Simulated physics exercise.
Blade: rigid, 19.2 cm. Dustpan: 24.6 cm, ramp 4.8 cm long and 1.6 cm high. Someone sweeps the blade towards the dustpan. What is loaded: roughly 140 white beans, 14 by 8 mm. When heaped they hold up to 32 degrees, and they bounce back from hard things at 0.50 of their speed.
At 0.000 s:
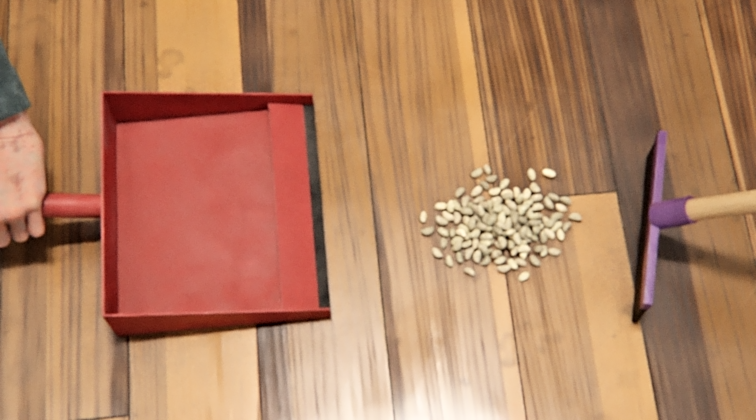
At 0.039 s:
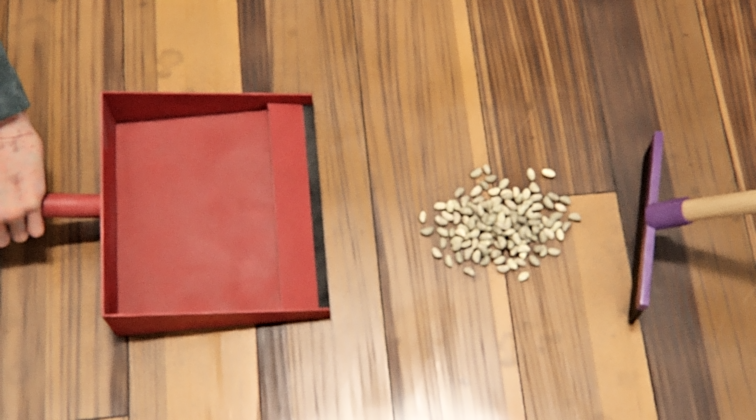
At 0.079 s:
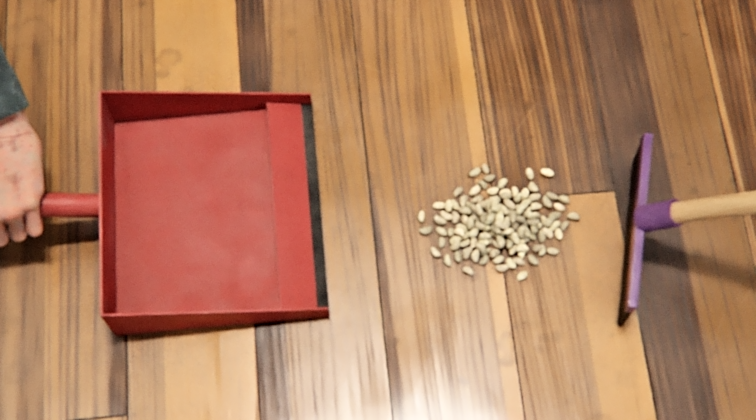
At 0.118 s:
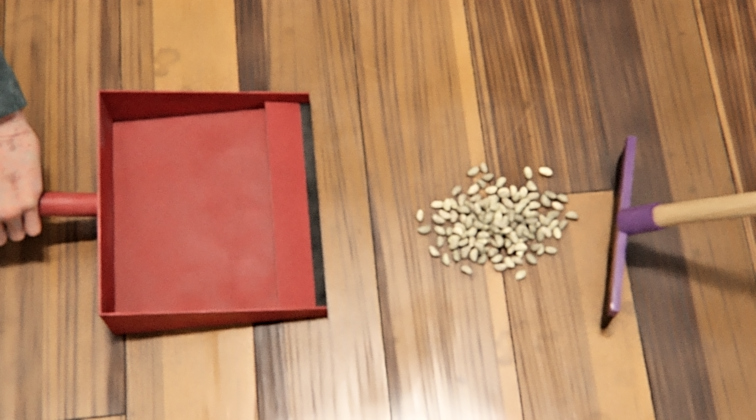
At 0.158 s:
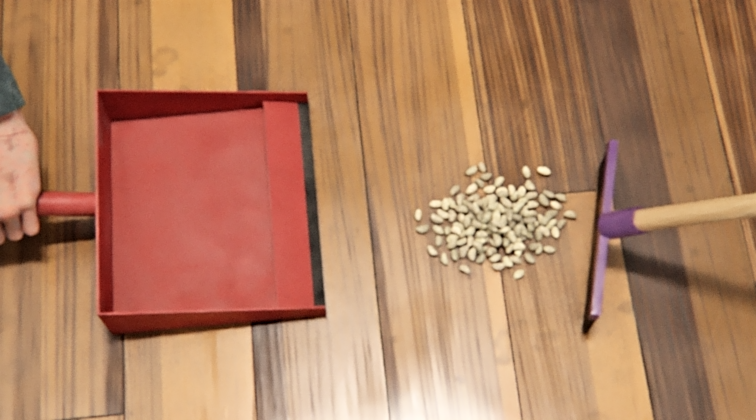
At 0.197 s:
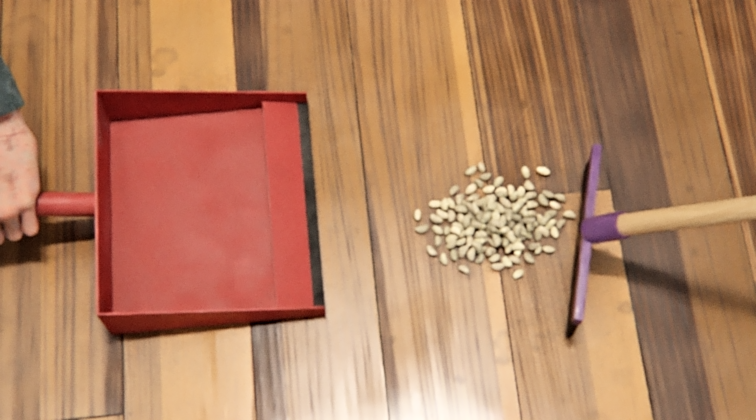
On a wooden plank floor, a hand holds a red dustpan at the left beside a scattered pile of pale beans, while a purple blade on a wooden handle slides left from the right side, closing the gap to the unmoving beans.
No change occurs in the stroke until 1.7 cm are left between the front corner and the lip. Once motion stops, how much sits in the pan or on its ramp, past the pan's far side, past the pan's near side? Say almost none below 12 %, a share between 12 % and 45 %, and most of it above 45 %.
One by one: Pan: Low. Far side: Low. Near side: Low.
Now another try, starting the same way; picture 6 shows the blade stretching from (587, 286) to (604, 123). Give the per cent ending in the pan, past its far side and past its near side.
That ends as pan 20, far 5, and near 0.
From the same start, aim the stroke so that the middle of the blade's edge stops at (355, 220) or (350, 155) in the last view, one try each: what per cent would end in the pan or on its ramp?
The two tries give about 15 and 20 percent.
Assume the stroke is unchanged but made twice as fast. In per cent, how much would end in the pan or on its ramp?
Then roughly 15 per cent.
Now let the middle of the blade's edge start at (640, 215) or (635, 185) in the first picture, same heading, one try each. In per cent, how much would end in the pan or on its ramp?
The two tries give some 5 % and some 5 %.
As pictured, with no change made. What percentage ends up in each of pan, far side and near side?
Pan 0; far side 0; near side 5.
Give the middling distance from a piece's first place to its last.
Median shift: Approx. 14 cm.
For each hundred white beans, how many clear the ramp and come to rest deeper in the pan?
About 0 %.
Then, at 0.45 s, middle of the blade 16 cm from the lip; 0 % over the lip, far side 0 %, near side 0 %.
Then, at 0.62 s, middle of the blade 8 cm from the lip; 0 % over the lip, far side 0 %, near side 5 %.
After 0.92 s, middle of the blade 4 cm from the lip; 0 % over the lip, far side 0 %, near side 5 %.
In the end, at 2.4 s, pan 0 %, far side 0 %, near side 5 %, in front of the lip or behind the blade 95 %.
